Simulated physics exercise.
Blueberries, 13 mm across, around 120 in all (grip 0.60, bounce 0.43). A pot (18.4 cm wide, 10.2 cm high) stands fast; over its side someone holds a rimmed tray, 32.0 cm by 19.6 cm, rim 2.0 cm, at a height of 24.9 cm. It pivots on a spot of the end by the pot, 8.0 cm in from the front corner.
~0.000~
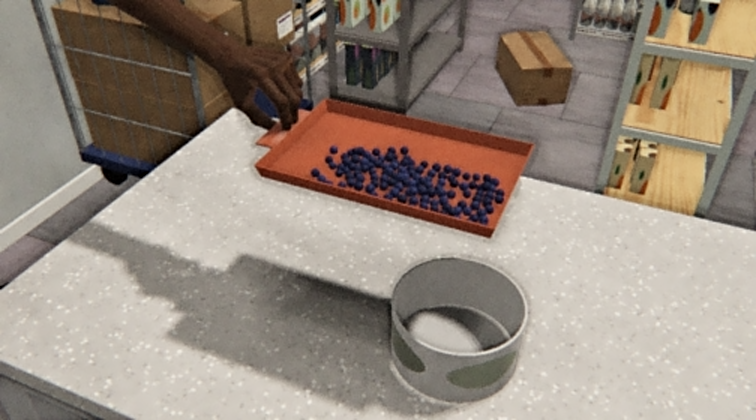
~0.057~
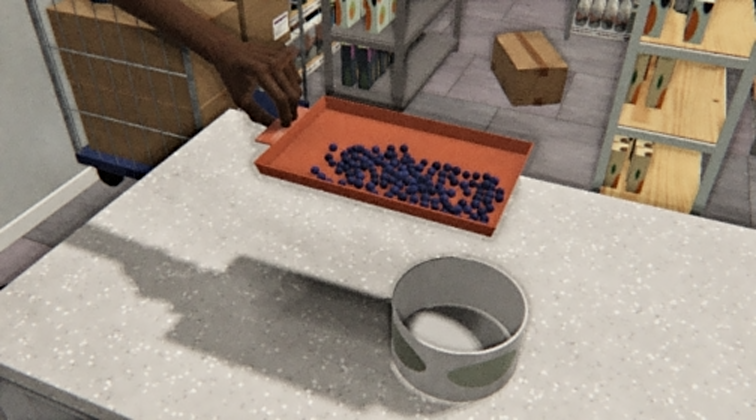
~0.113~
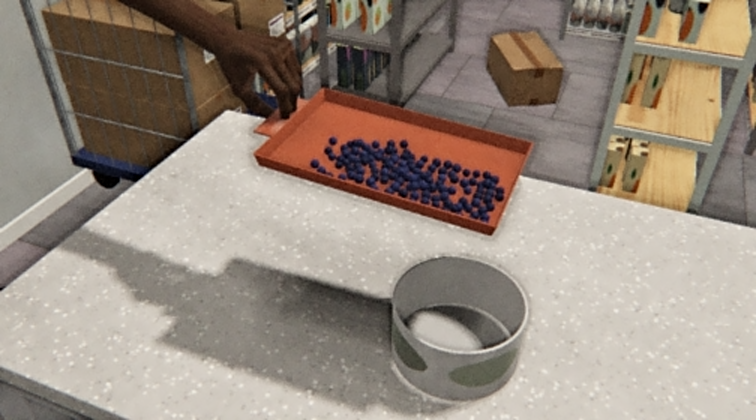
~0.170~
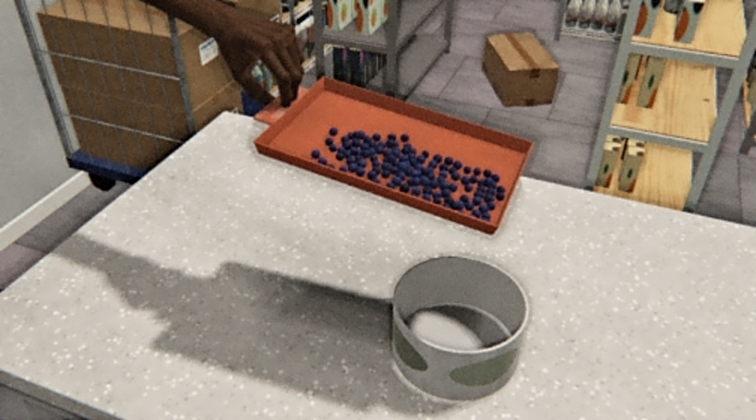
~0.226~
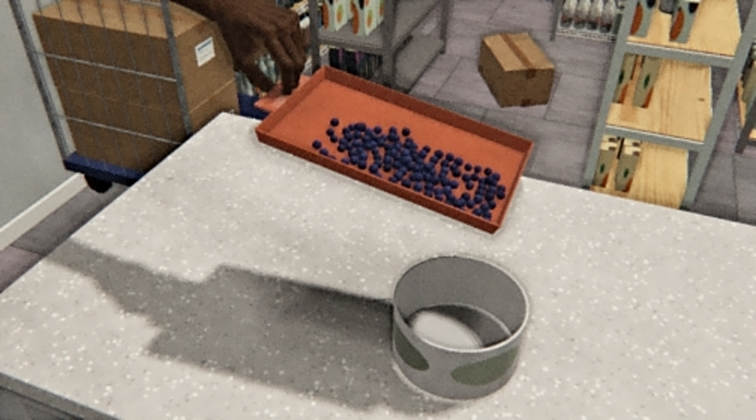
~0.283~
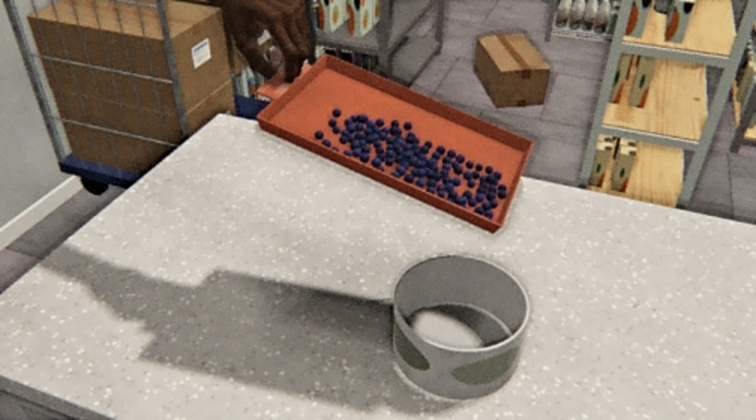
A dark-skinned hand gripped the left end of a red tray of small dark blue balls and gradually raised that end, while a round gray pot stayed still on the speckled counter.
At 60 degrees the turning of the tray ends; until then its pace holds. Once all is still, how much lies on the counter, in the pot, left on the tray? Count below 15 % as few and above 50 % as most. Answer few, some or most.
Counter: Few, pot: Few, tray: Most.
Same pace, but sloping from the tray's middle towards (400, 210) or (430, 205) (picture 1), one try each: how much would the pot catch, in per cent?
About 0 and 0 per cent.
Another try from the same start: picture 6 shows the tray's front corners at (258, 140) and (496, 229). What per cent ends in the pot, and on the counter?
Pot 0, counter 0.
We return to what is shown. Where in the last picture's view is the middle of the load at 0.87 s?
At about (488, 168).
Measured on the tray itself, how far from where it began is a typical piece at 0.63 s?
Some 5 cm.
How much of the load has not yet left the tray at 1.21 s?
Roughly 95 per cent.
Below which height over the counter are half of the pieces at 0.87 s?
Roughly 30 cm.
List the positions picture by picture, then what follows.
Tray tilt 0 degrees, front corners at (260, 164) and (492, 225); middle of the pieces at (406, 183); pot at (459, 302), in the first picture.
Tray tilt 1 degrees, front corners at (259, 161) and (493, 224); middle of the pieces at (406, 181), in the second picture.
Tray tilt 3 degrees, front corners at (259, 153) and (494, 223), lowest corner right front; middle of the pieces at (407, 177), in the third picture.
Tray tilt 7 degrees, front corners at (259, 141) and (496, 223), lowest corner right front; middle of the pieces at (408, 172), in the fourth picture.
Tray tilt 11 degrees, front corners at (260, 129) and (497, 222), lowest corner right front; middle of the pieces at (410, 167), in the fifth picture.
Tray tilt 14 degrees, front corners at (262, 116) and (499, 222), lowest corner right front; middle of the pieces at (412, 162); pot at (461, 299). The tray's pace is about 65 degrees a second, in the sixth picture.
After 0.63 s, tilt 36 degrees; the tray holds 100 %, the pot 0 %.
After 0.87 s, tilt 52 degrees; the tray holds 100 %, the pot 0 %.
After 1.21 s, tilt 60 degrees; the tray holds 95 %, the pot 0 %.
By 1.6 s all is still; counter 5 %, pot 0 %, tray 95 %.
